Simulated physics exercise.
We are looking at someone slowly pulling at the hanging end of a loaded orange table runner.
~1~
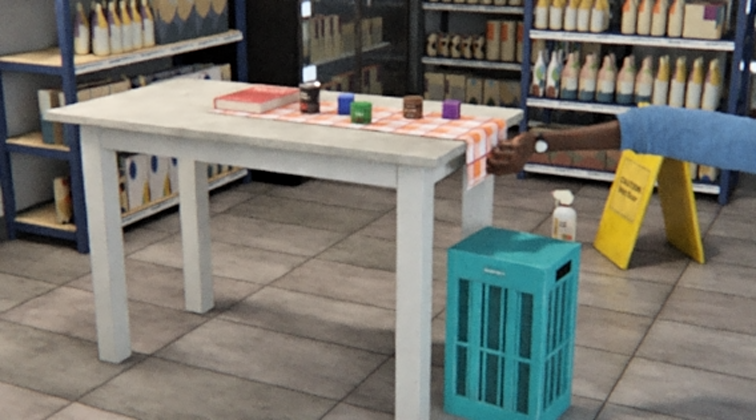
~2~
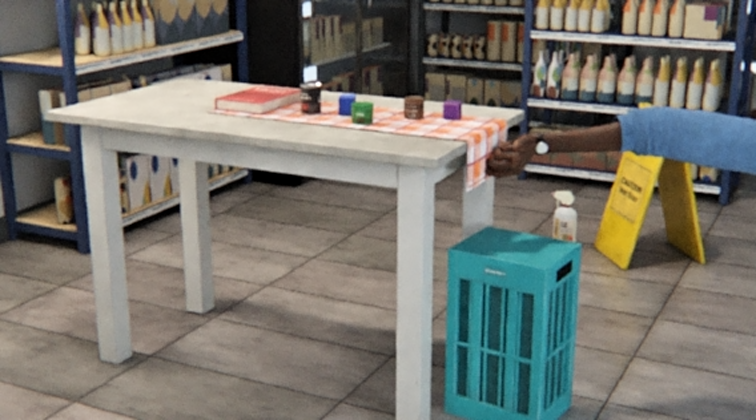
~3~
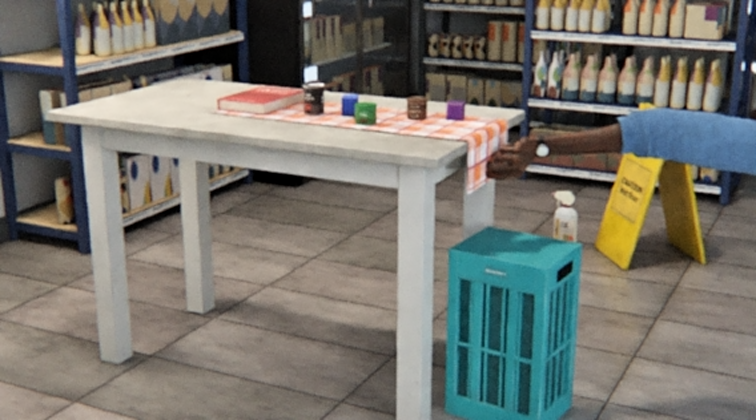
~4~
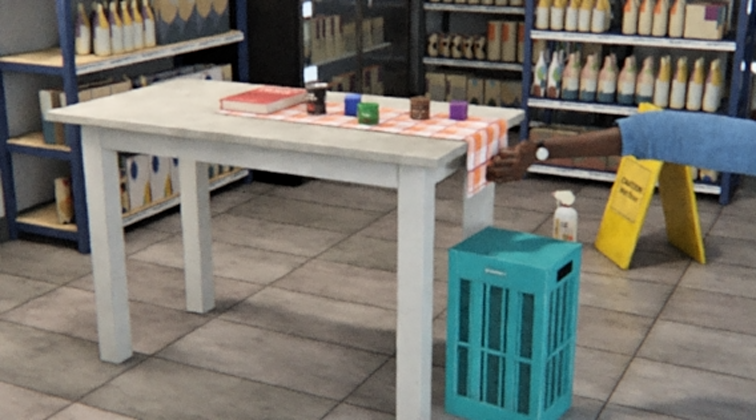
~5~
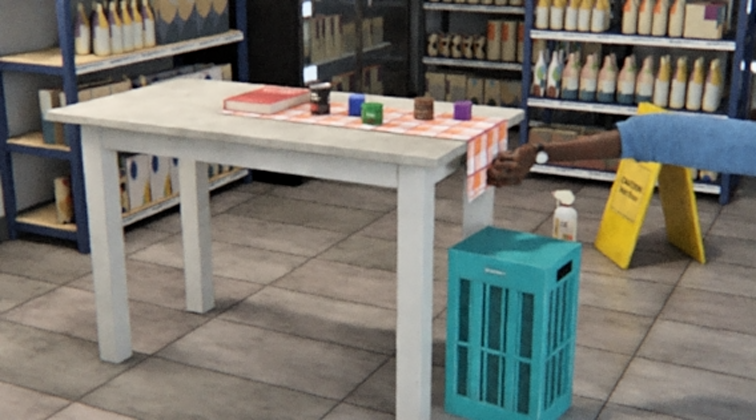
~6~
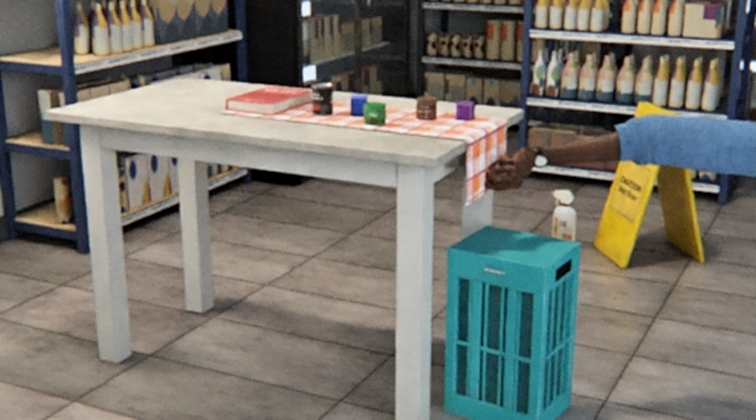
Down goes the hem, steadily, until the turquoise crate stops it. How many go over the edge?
Over the edge go one.
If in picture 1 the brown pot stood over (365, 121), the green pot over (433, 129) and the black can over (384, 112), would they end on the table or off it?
The brown pot remains up; the green pot drops off; the black can keeps its place on top.
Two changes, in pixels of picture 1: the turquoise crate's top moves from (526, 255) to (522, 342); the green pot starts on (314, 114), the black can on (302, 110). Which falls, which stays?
The green pot survives, the black can stays on.
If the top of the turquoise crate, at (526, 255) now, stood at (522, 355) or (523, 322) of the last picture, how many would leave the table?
Then 4 and 3.
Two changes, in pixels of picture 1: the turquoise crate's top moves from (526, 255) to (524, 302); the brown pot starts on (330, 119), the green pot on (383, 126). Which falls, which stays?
The brown pot remains up; the green pot tumbles off.
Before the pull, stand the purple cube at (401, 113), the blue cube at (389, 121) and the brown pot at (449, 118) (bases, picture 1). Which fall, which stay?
The purple cube survives, the blue cube does not fall, the brown pot is carried off.
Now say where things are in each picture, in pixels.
Hem (467, 191); purple cube (452, 101); brown pot (413, 98); green pot (361, 103); blue cube (346, 96); black can (310, 84); top of the crate (526, 255), in the first frame.
Hem (466, 191); purple cube (453, 102), in the second frame.
Hem (467, 195); brown pot (417, 99), in the third frame.
Hem (467, 198); green pot (369, 104); top of the crate (527, 255), in the fourth frame.
Hem (468, 203); blue cube (357, 97), in the fifth frame.
Hem (465, 206); purple cube (465, 102); brown pot (427, 99); green pot (375, 104); blue cube (359, 96); black can (322, 85), in the sixth frame.
Early on, hem near (486, 214); all still up.
Midway, hem on the crate; purple cube gone.
Finally, hem on the crate; purple cube gone. The table loses one.
